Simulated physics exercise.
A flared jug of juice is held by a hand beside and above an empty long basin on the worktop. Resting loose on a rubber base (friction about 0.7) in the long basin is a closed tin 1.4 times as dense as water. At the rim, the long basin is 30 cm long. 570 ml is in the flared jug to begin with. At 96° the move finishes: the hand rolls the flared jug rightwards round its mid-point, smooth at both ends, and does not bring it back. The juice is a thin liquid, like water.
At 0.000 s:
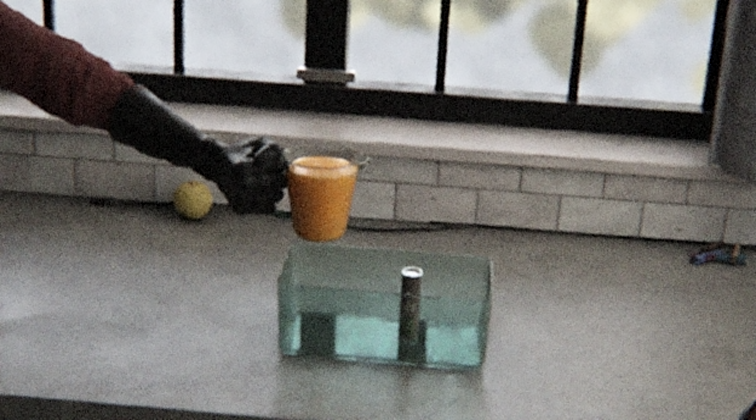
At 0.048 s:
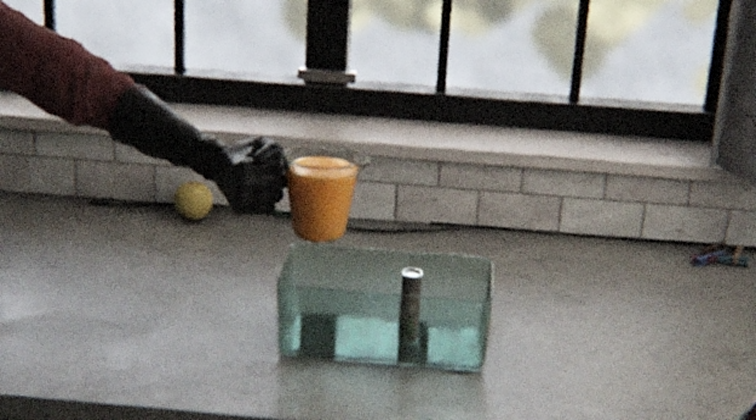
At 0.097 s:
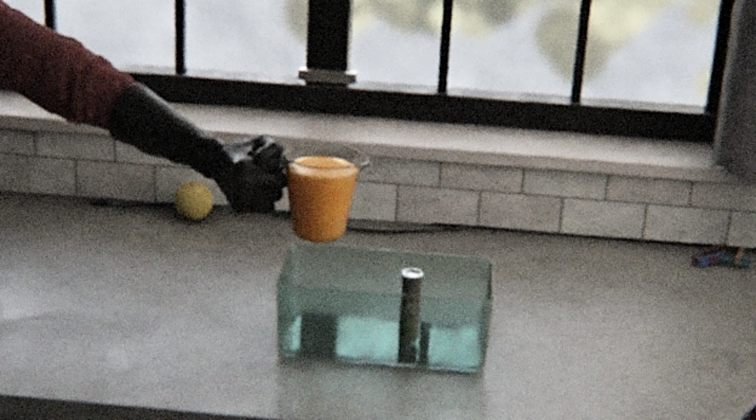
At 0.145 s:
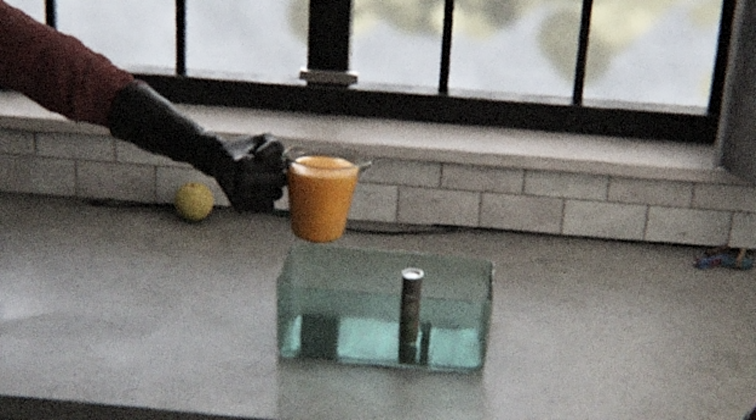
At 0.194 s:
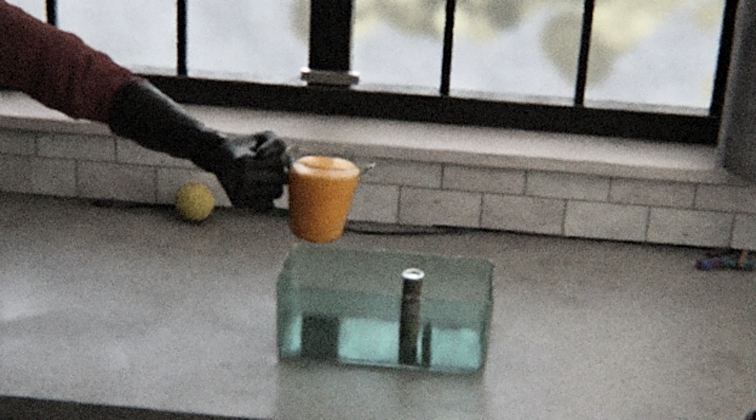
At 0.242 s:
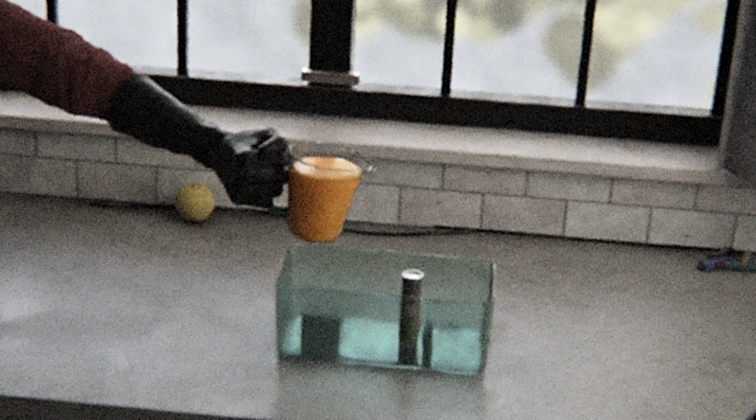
A black-gloved hand holds a flared jug of orange juice upright and still above a long, clear greenish basin on a grey worktop, with a tin standing at the basin. The hand then slowly rolls the jug slightly rightwards, leaving it at a small tilt with the juice still inside.
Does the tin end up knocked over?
Yes: It is going to fail.
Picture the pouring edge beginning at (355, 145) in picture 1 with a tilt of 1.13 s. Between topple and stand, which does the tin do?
After that, the tin overturns.
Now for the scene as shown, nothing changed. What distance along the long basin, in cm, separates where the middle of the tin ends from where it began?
Shift of tin centre: Approx. 6.0 cm.
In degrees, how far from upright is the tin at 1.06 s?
Roughly 0°.
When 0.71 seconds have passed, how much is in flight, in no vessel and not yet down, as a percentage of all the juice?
Roughly 14 percent.
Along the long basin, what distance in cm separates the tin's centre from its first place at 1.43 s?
Centre to centre, close to 6 cm.
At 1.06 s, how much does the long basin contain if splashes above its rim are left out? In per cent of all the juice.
52 per cent or thereabouts.
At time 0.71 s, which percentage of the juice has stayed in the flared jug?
Near 82 in a hundred.
After 0.71 s the tilt is 54° and 83 per cent is still to pour; the tin stands where it began.
After 1.06 s the tilt is 87° and 33 per cent is still to pour; the tin stands where it began.
After 1.43 s the tilt is 96° and 3 per cent is still to pour; the tin lies on its side.
After 1.82 s the tilt is 96° and 0 per cent is still to pour; the tin lies on its side.
In the end the tin lies on its side.
